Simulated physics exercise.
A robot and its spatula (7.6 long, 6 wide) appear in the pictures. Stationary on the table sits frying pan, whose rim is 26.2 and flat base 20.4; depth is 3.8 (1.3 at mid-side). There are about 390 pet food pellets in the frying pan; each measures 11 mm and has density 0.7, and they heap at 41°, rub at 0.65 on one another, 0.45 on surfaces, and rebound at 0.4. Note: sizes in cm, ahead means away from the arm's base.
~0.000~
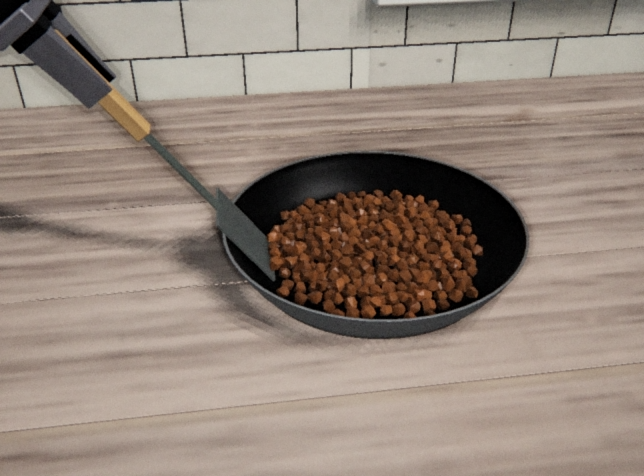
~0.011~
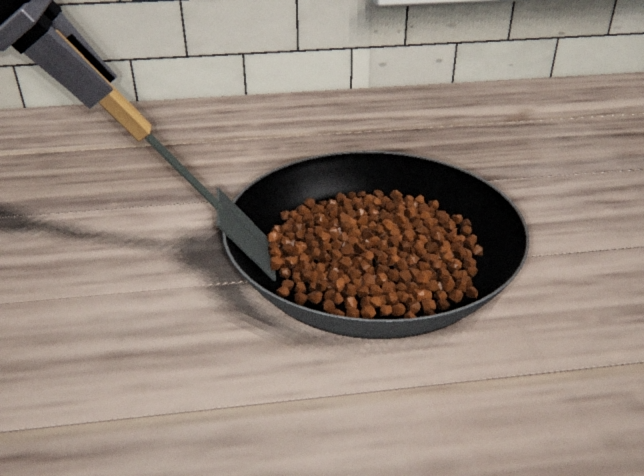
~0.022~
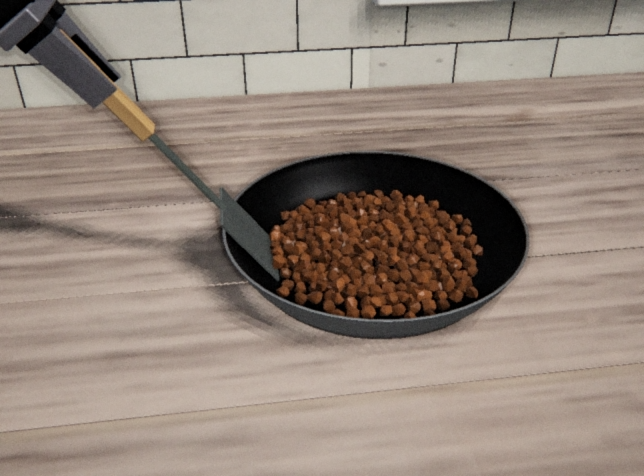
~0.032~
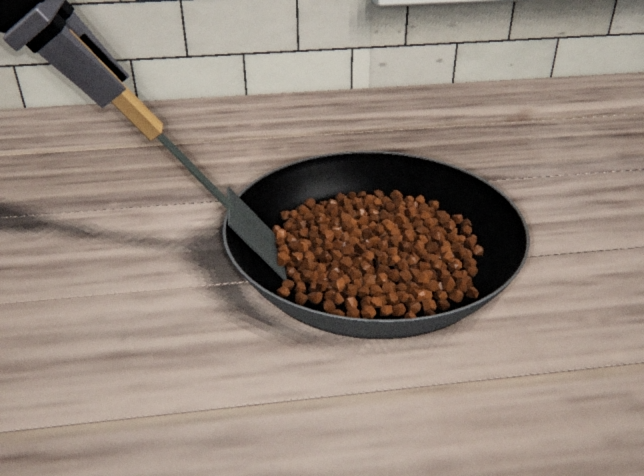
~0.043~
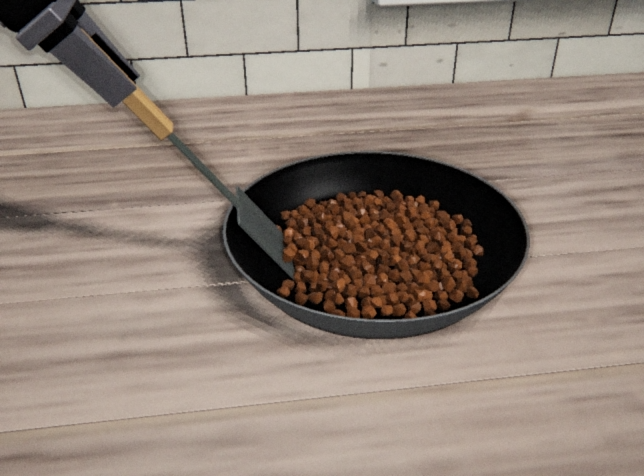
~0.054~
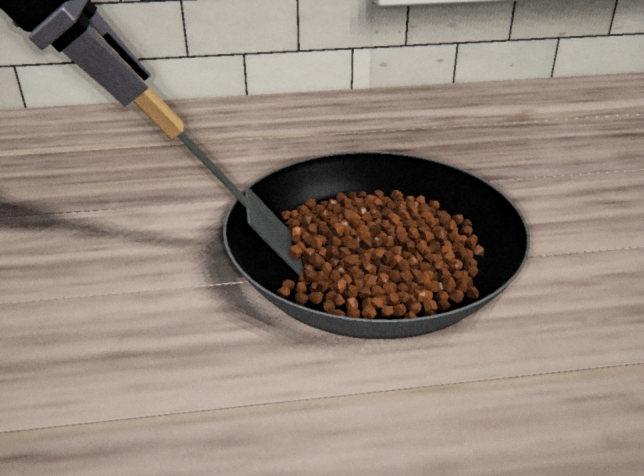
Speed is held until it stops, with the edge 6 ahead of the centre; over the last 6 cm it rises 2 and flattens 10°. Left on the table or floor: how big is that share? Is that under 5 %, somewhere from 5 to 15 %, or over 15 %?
It is under 5 %.
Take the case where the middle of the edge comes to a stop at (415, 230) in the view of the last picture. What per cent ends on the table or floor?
0 %.
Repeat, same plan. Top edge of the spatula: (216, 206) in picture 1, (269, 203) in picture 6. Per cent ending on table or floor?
Roughly 10 percent ends up there.
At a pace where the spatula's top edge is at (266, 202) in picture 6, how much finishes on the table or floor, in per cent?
That share would be about 5 percent.
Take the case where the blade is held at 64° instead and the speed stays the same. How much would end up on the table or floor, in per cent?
That would leave close to 0 per cent on the table or floor.
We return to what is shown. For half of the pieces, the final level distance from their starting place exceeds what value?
It comes out at about 3 cm.
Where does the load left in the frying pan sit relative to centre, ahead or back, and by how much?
I'd put it at roughly 4.5 cm toward the front.
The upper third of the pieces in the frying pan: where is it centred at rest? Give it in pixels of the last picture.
Roughly at (469, 228).
After 0.12 s, sloping 55°, highest piece 4 above the table; 388 in the frying pan.
After 0.18 s, sloping 51°, highest piece 4 above the table; 388 in the frying pan.
After 0.41 s, sloping 45°, highest piece 4 above the table; 384 in the frying pan, 4 on the table or floor.
After 1.46 s, sloping 45°, highest piece 4 above the table; 384 in the frying pan, 4 on the table or floor.
At rest, 384 in the frying pan, 4 on the table or floor. That is 1 % on the table or floor.
